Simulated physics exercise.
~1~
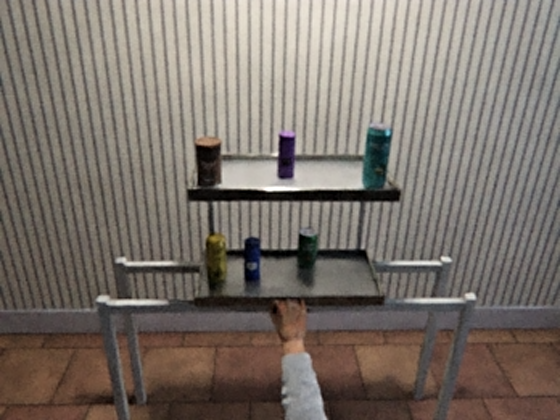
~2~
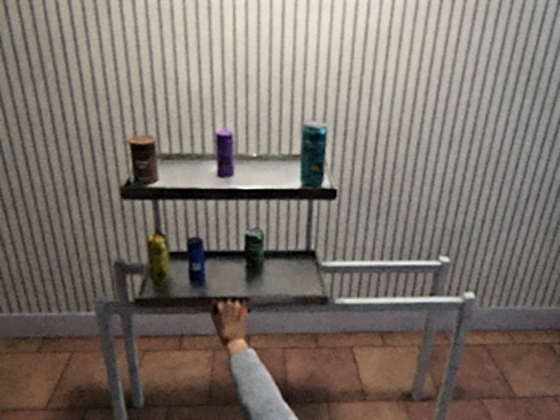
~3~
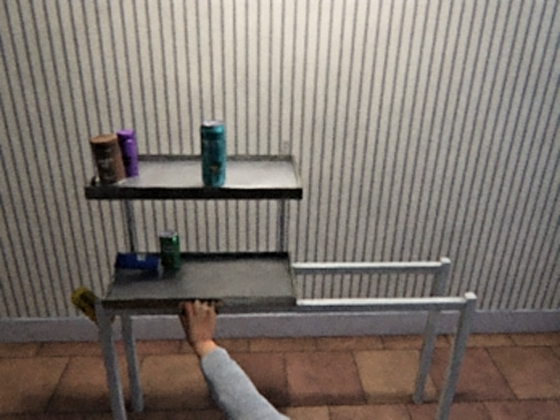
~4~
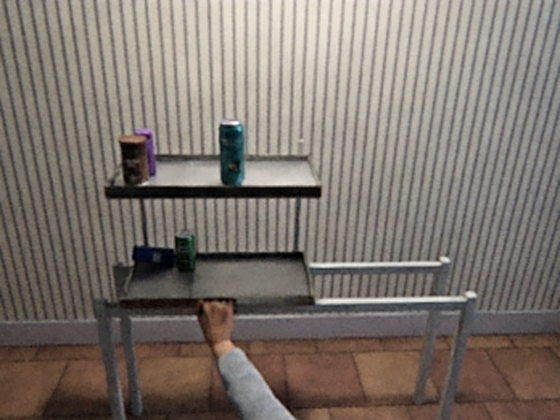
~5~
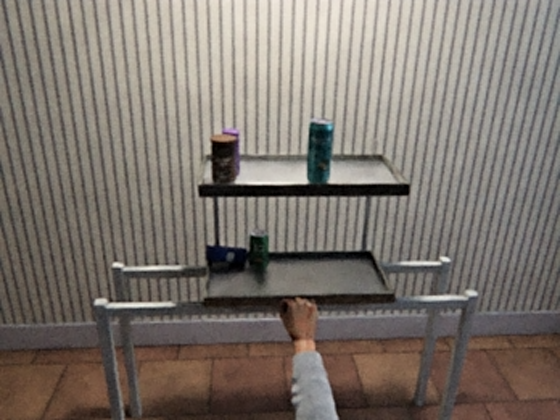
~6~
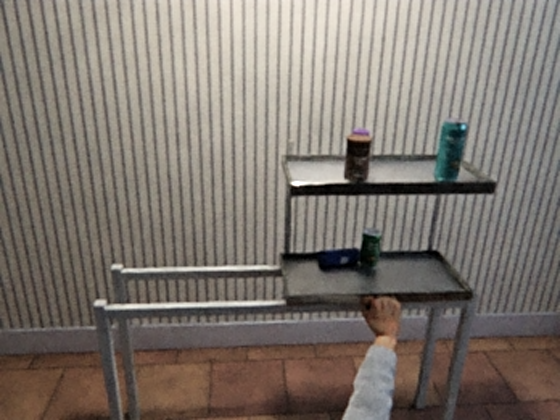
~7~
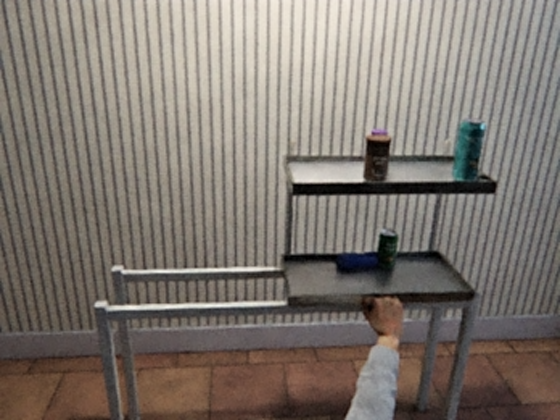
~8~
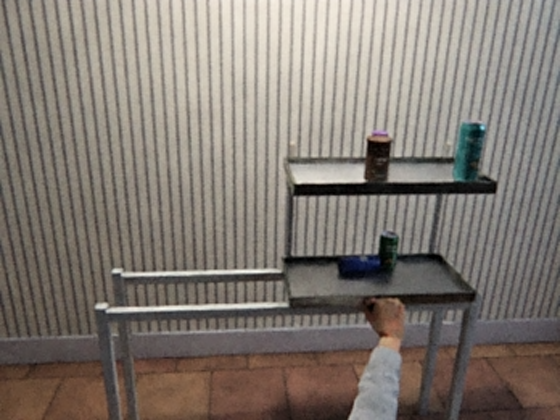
A hand shoving a two-tier rack tray left then right, the yellow can falling off and the blue can ending toppled.
